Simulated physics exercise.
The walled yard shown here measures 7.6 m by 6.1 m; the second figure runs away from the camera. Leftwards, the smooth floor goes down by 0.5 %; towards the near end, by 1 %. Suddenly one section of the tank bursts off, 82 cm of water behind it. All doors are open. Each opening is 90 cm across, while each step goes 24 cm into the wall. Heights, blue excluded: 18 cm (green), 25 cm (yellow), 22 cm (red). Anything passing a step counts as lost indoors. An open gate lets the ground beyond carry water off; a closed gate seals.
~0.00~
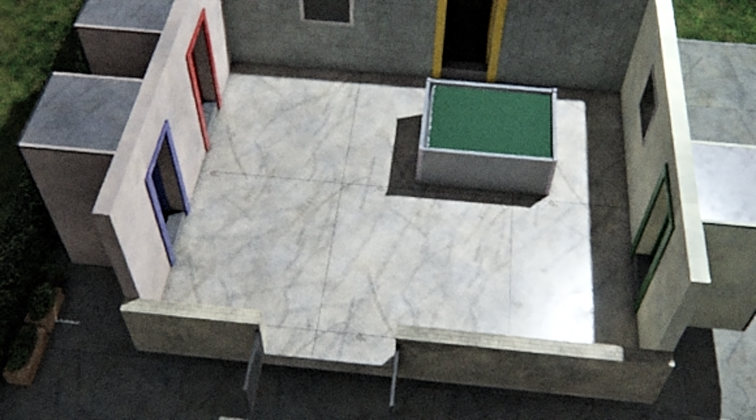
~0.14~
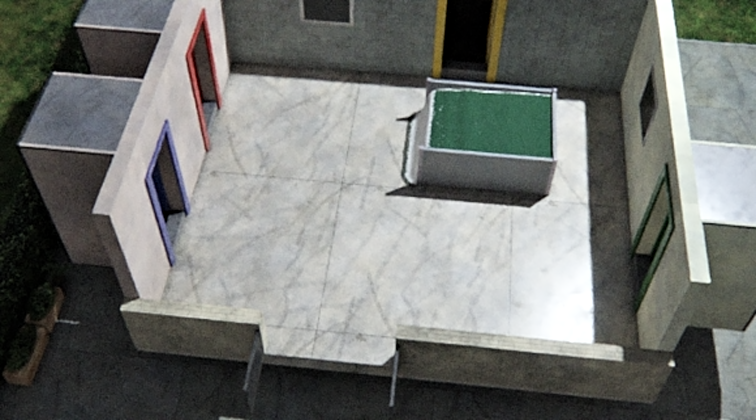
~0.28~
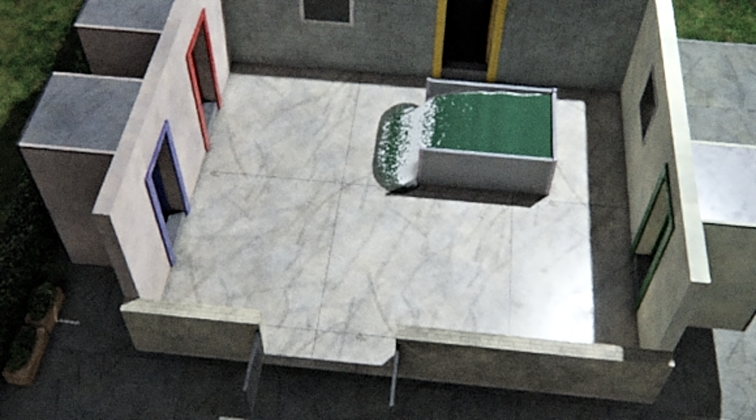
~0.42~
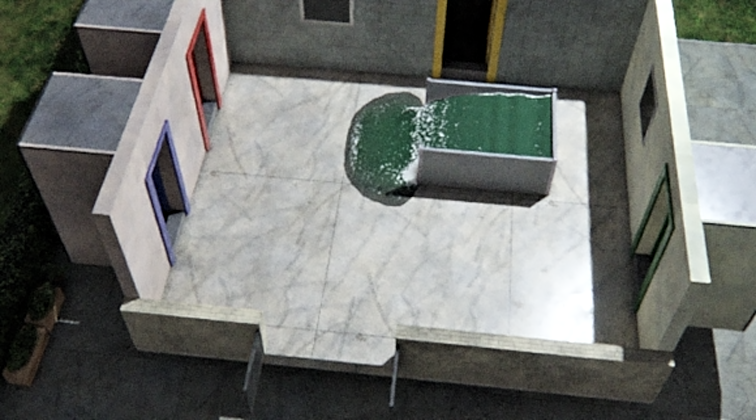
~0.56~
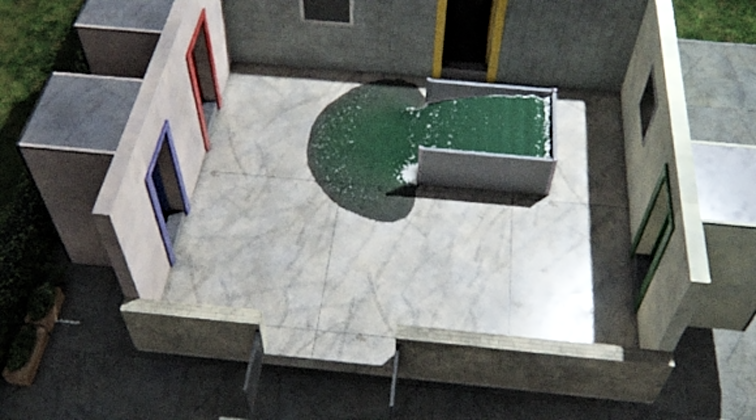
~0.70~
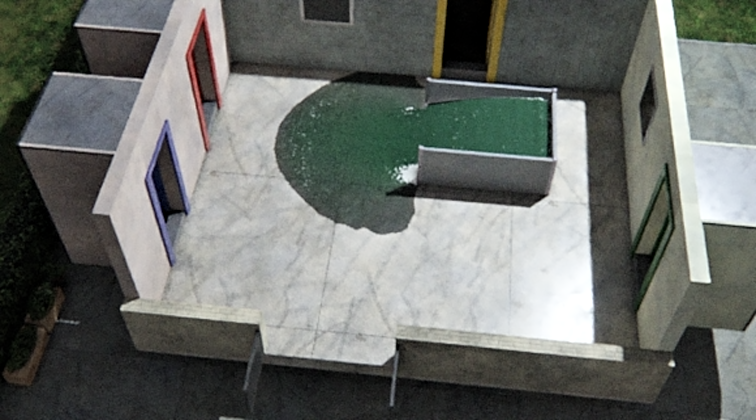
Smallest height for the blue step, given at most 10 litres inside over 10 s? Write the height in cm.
About 17 cm.
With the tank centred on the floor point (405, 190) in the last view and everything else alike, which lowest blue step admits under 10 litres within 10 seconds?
New minimum height: Approx. 29 cm.
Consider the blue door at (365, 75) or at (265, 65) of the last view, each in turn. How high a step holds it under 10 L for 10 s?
Around 10.5 and 33 cm respectively.
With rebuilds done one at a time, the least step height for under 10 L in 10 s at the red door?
For the red door, about 31 cm.
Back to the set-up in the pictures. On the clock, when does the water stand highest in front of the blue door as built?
Around 2.4 s, give or take.
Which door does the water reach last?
The green one comes last.
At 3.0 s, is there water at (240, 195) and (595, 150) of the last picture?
First soaked, then untouched.
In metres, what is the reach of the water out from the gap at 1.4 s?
4.4 m.
After 1.4 s water covers 35 % of the floor, deepest (36 cm) near (209, 141); it has not reached the blue door.
After 3.0 s water covers 45 % of the floor, deepest (42 cm) near (153, 328); 19 cm at the blue door, 14 litres in over its 15 cm step.
After 10.0 s water covers 90 % of the floor, deepest (12 cm) near (580, 371); 10 cm at the blue door, 20 litres in over its 15 cm step.
At the blue door as built, the water arrived by 1.6 s and peaked near 22 cm at 2.4 s.
Run again over the same 10 s with other heights there, 20 litres in over 15 cm, 3 litres over 20 cm. The limit of 10 litres is kept from about 17 cm up.
